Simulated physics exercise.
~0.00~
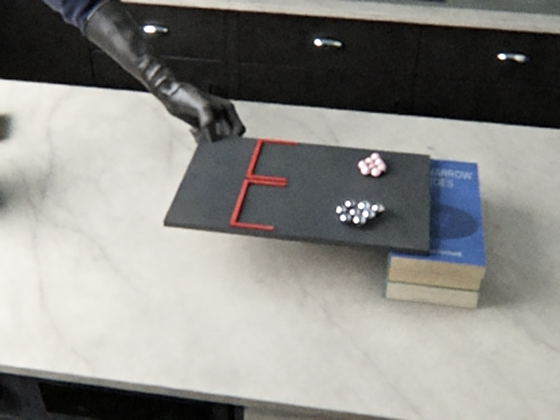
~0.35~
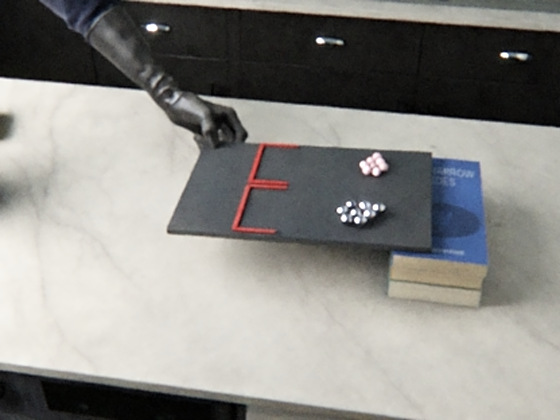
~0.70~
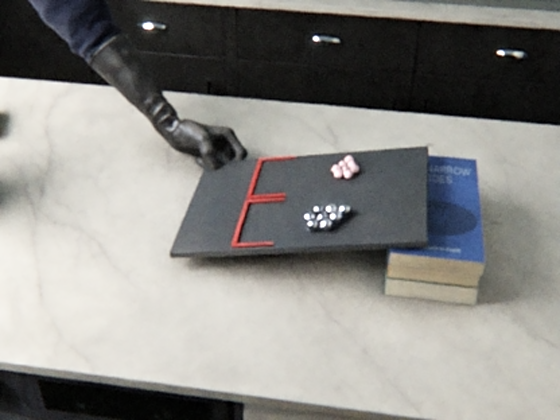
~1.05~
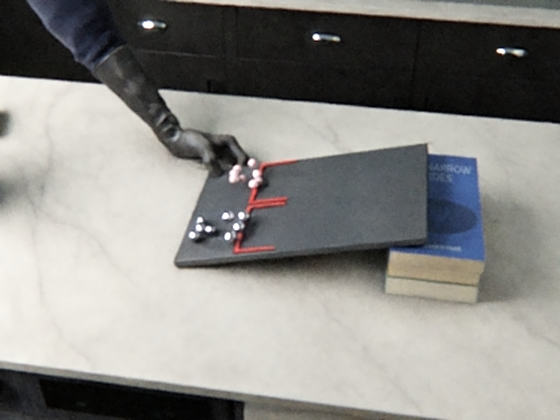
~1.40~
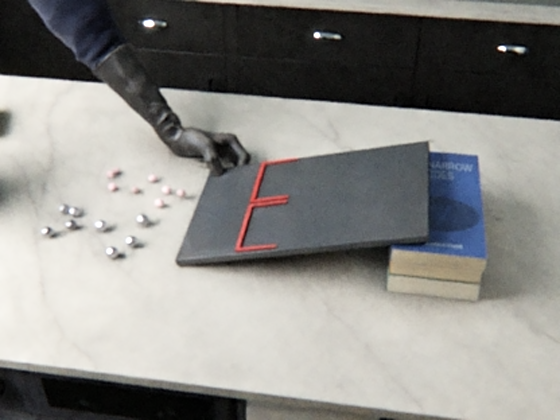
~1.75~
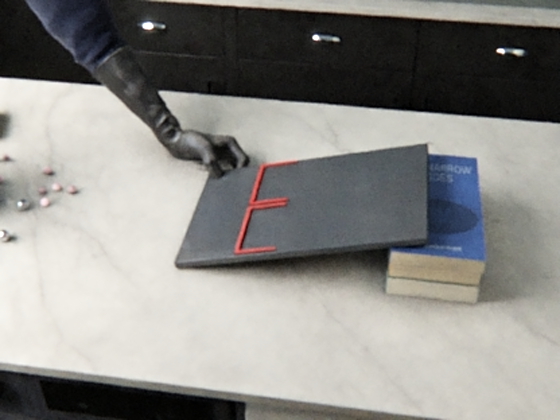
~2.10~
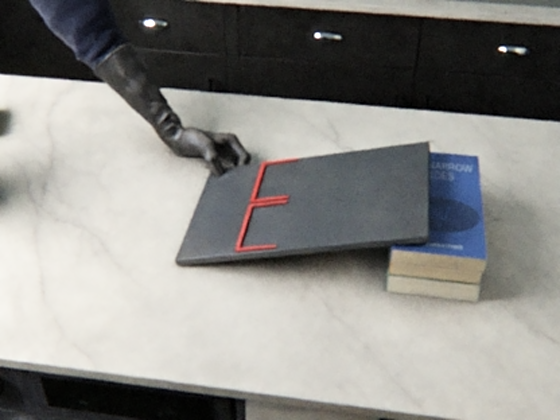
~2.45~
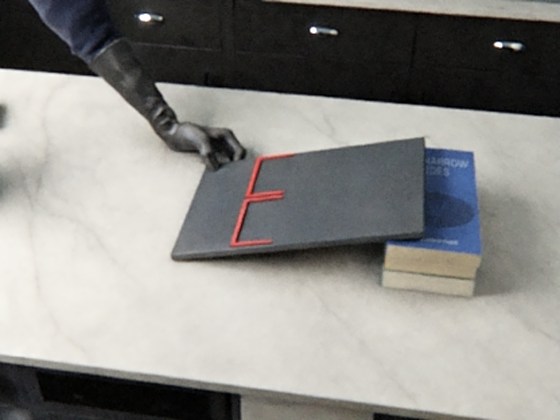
Gloved hand lowering one end of a dark board propped on books, beads sliding left past red strips and off across the counter.
